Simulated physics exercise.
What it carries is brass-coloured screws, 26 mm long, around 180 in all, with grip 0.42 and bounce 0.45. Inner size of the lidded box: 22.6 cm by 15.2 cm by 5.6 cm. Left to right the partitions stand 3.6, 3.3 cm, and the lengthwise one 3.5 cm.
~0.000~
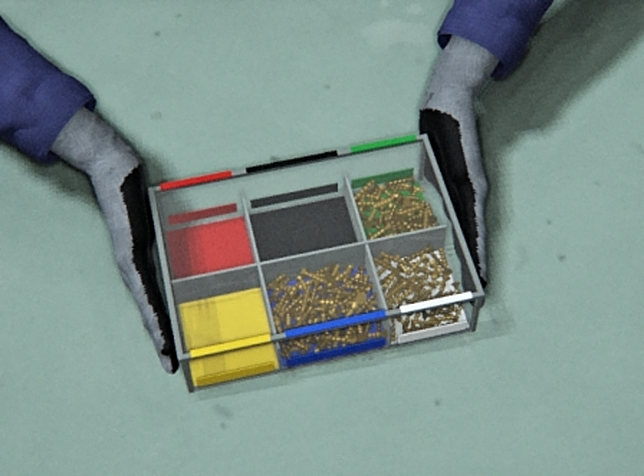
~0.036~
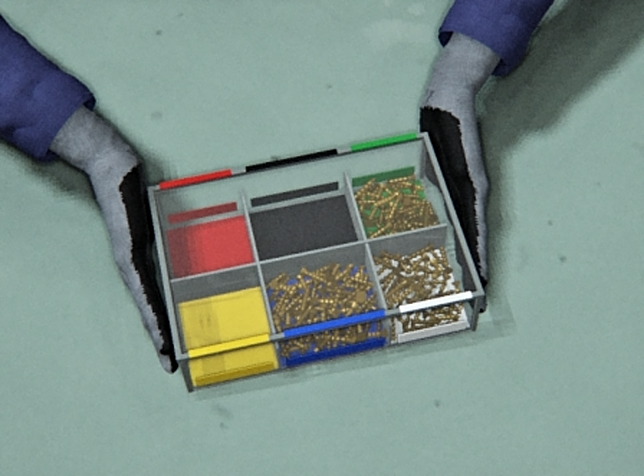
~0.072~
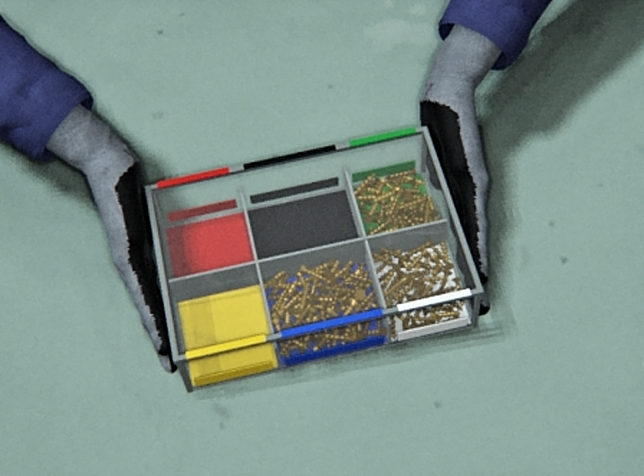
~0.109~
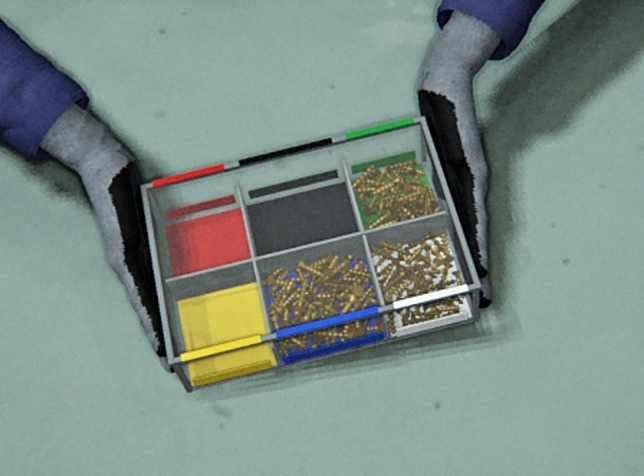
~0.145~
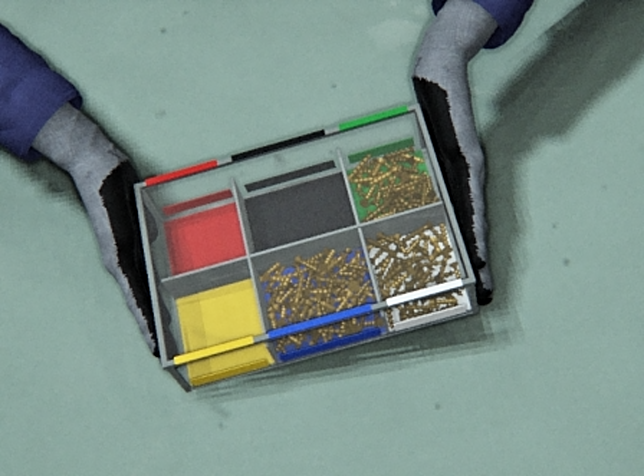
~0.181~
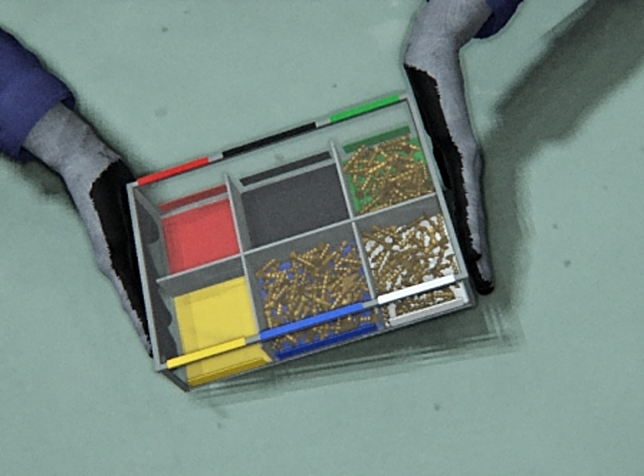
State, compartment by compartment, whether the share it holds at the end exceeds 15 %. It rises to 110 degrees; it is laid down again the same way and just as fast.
Red: Does not exceed; blue: Exceeds; green: Does not exceed; yellow: Exceeds; white: Does not exceed; black: Does not exceed.
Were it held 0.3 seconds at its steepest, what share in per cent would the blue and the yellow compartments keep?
Blue 50, yellow 35.
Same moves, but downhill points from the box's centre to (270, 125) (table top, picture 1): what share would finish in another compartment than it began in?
About 60 per cent.
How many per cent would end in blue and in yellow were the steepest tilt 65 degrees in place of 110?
You'd get blue at 50 % and yellow at 5 %.
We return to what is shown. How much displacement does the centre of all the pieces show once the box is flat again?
Roughly 7.0 cm.
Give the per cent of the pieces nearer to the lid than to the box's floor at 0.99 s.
70 per cent, give or take.
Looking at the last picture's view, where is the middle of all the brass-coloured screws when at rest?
Somewhere near (299, 323) in the last picture.
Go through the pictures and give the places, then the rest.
The first frame shows box tilt 0 degrees, front corners at (183, 356) and (478, 293); blue 45 %, green 25 %, white 25 %.
The second frame shows box tilt 1 degrees, front corners at (182, 356) and (478, 293).
The third frame shows box tilt 3 degrees, front corners at (179, 357) and (477, 290).
The fourth frame shows box tilt 6 degrees, front corners at (174, 359) and (474, 285), lowest corner left front.
The fifth frame shows box tilt 11 degrees, front corners at (168, 362) and (469, 279), lowest corner left front.
The sixth frame shows box tilt 15 degrees, front corners at (162, 366) and (462, 274), lowest corner left front; blue 45 %, green 25 %, white 25 %. Its pace works out near 125 degrees a second.
After 0.99 s, tilt 110 degrees; blue 50 %, green 15 %, yellow 10 %, white 20 %, black 5 %.
After 1.53 s, tilt 50 degrees; blue 55 %, green 10 %, yellow 30 %, white 5 %.
After 2.13 s, tilt 0 degrees; blue 55 %, green 10 %, yellow 30 %, white 5 %, black 5 %.
By 2.6 s all is still; red 0 %, blue 55 %, green 10 %, yellow 30 %, white 5 %, black 5 %.
